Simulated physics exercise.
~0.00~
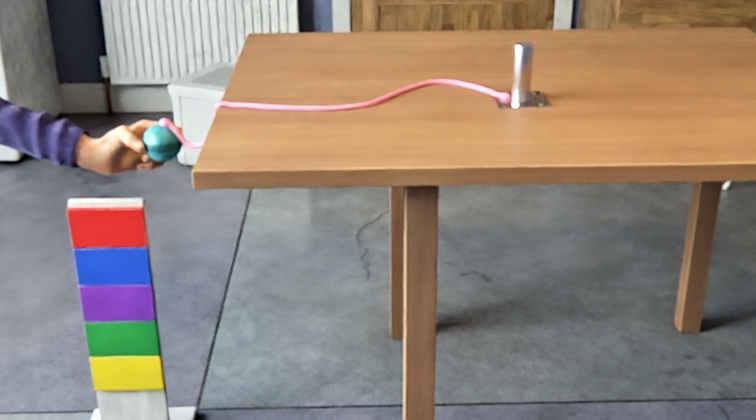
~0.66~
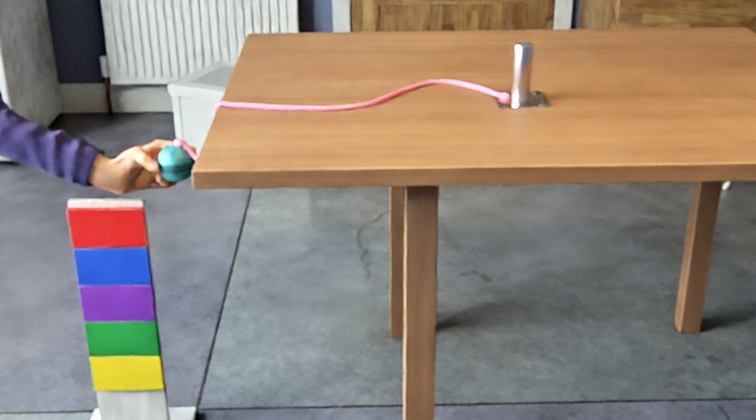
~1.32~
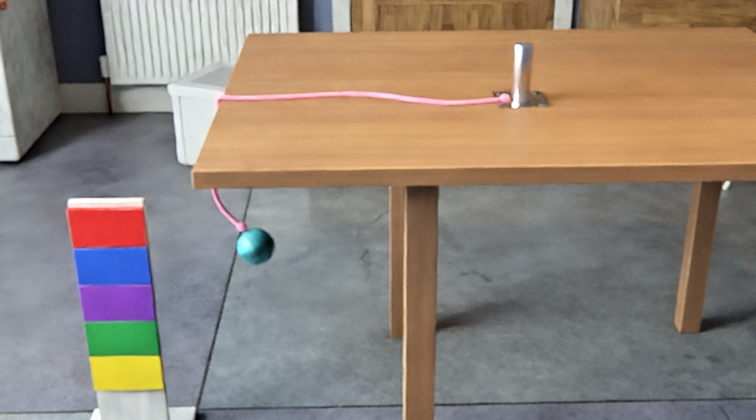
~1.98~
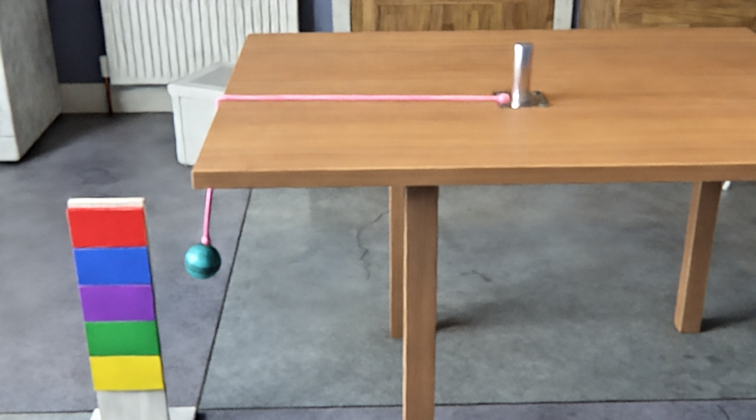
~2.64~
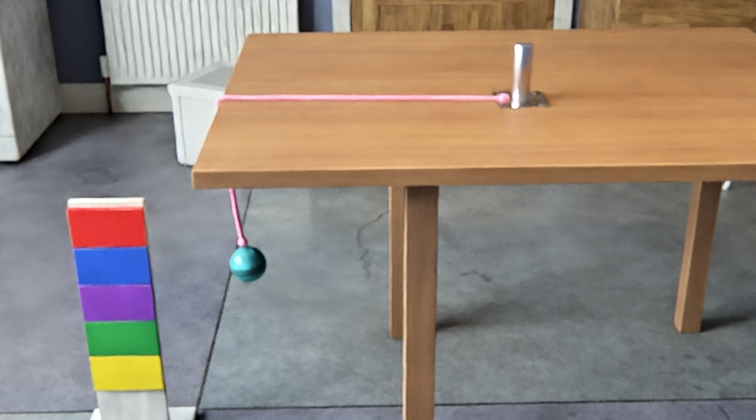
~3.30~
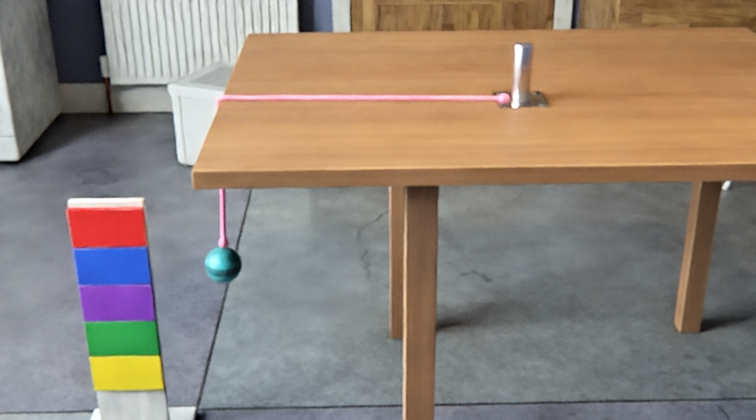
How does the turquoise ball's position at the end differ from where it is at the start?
At the start the turquoise ball is held in a hand above the top of the colour scale, just left of the table. By the end it is lower and further right, hanging from the pink cord below the table's edge, level with the blue band.
